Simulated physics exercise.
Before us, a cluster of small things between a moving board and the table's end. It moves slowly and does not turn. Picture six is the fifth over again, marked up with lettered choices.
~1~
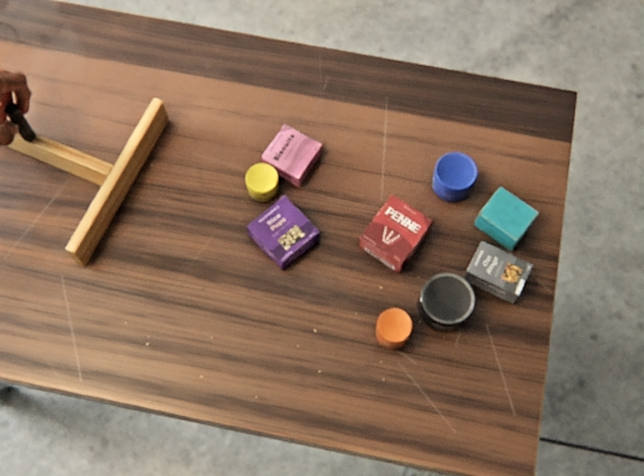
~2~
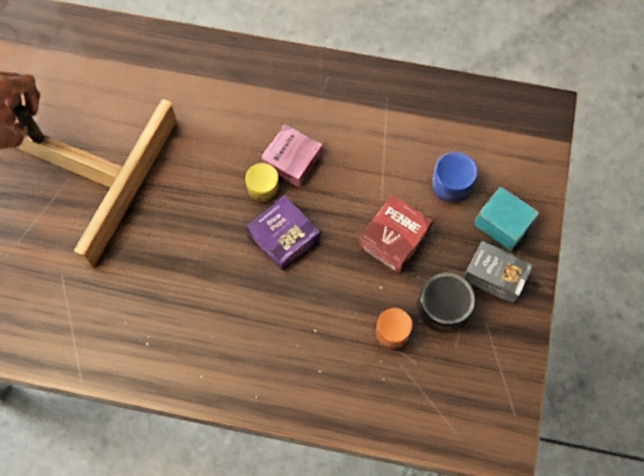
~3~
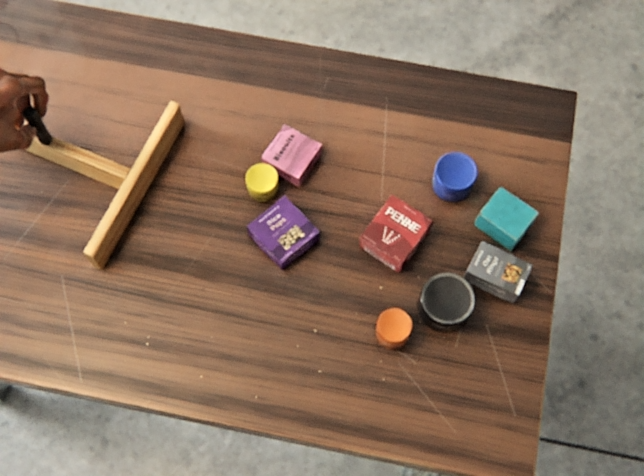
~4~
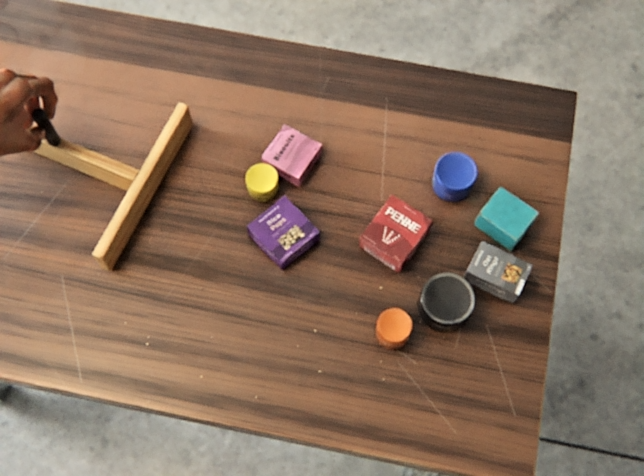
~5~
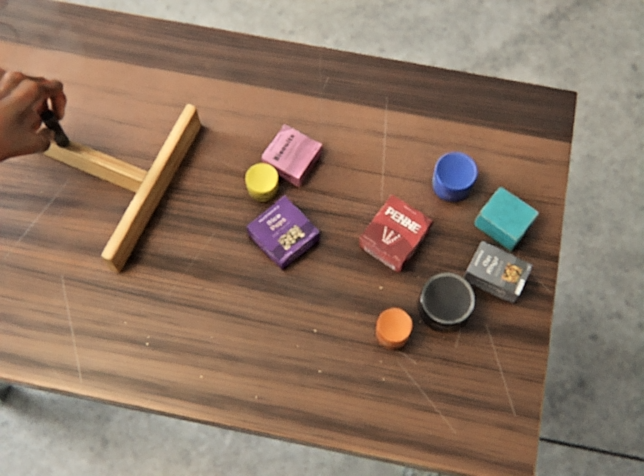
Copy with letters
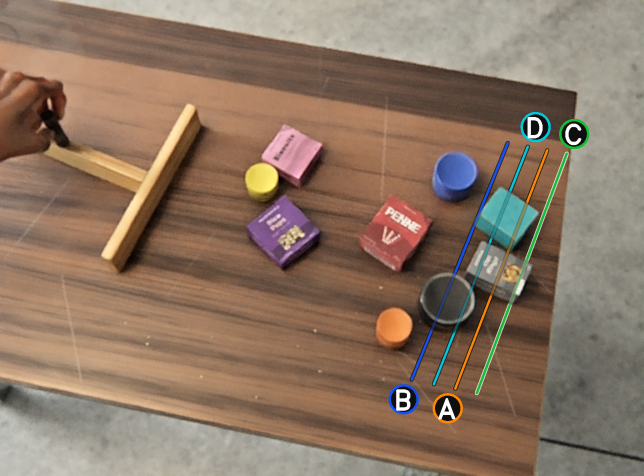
A hand slowly slides a wooden T-shaped board right toward small jars and boxes.
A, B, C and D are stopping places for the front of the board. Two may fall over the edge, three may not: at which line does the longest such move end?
It should halt at B.
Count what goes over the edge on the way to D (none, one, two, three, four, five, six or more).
In all, three.
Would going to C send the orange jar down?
By then, no.
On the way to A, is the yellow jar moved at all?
Yes.
On the marked copy, A at (504, 263); B at (462, 255); C at (524, 267); D at (484, 259).
With B. Early on, board (261, 200); pink packet (320, 160); yellow jar (297, 192).
Further on, board (374, 221); grey box (501, 273); blue jar (473, 184).
At the end, board (463, 238); grey box over the edge; turquoise block over the edge; two fallen.
As for the rest, A drops five; C drops six; D drops three.
